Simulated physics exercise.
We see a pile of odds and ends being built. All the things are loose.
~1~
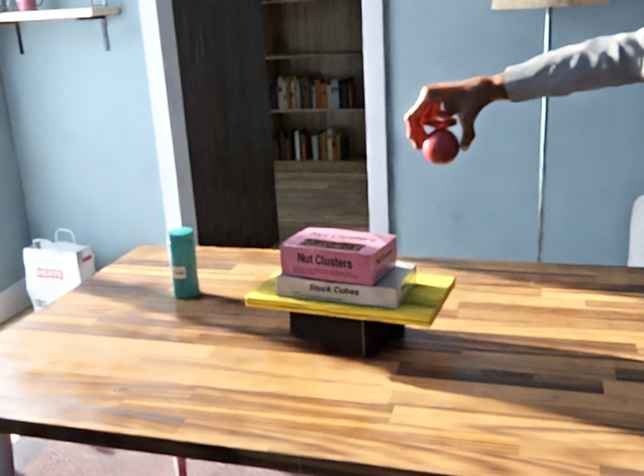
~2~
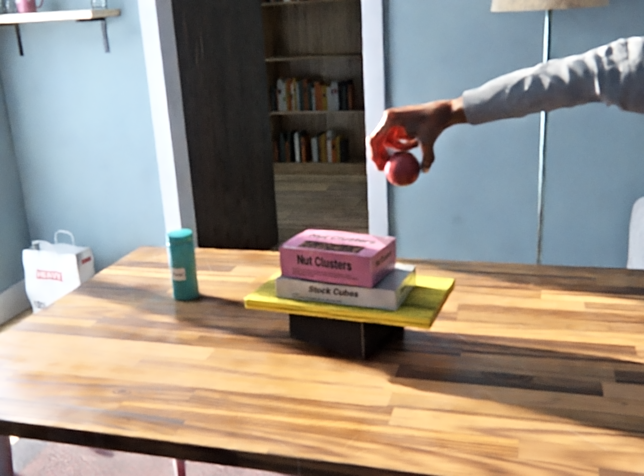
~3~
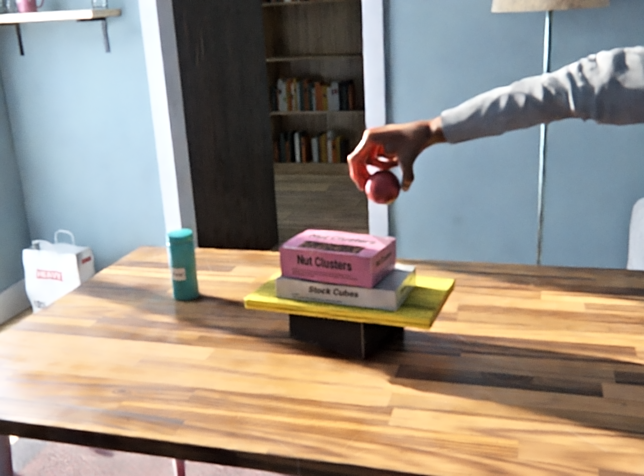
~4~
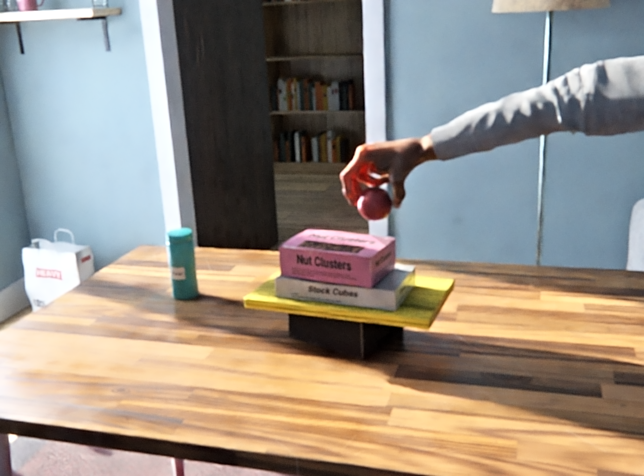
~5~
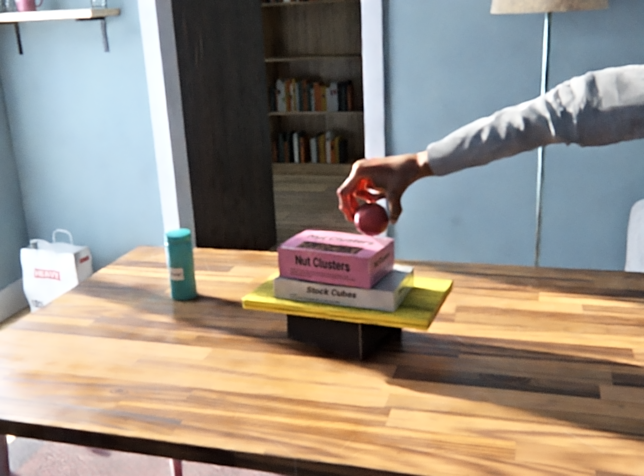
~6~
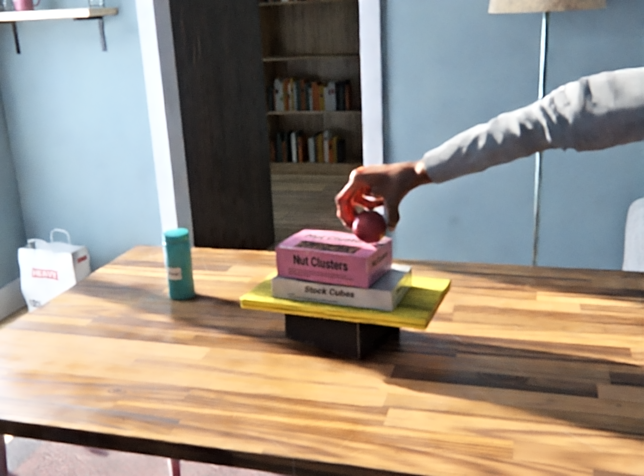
In the video, a hand holding a small red ball-shaped object moves left and downward above a wooden table, bringing it onto a pink box stacked on a white box and yellow board, with the fingers still gripping it.
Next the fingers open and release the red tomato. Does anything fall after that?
Outcome: The pile keeps its balance.
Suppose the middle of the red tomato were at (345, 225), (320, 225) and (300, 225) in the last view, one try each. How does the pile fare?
First, it stays up; second, it keeps its balance; third, it holds.
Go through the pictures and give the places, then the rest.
On its way; red tomato (441, 147); turquoise jar (184, 263), in the first picture.
On its way; red tomato (403, 169); white packet (347, 281), in the second picture.
On its way; red tomato (383, 187); black box (347, 317), in the third picture.
On its way; red tomato (375, 204); pink packet (338, 257), in the fourth picture.
On its way; red tomato (371, 219); yellow board (349, 294), in the fifth picture.
Set down, still held; red tomato (370, 227); turquoise jar (179, 264), in the sixth picture.
Then, 0.50 s later than the last frame, all is still.
Then, 1.50 s later than the last frame, red tomato resting near (370, 227).
When it is over, all 6 as before. End places, in pixels of the last picture, red tomato near (371, 227). The pile stays up.
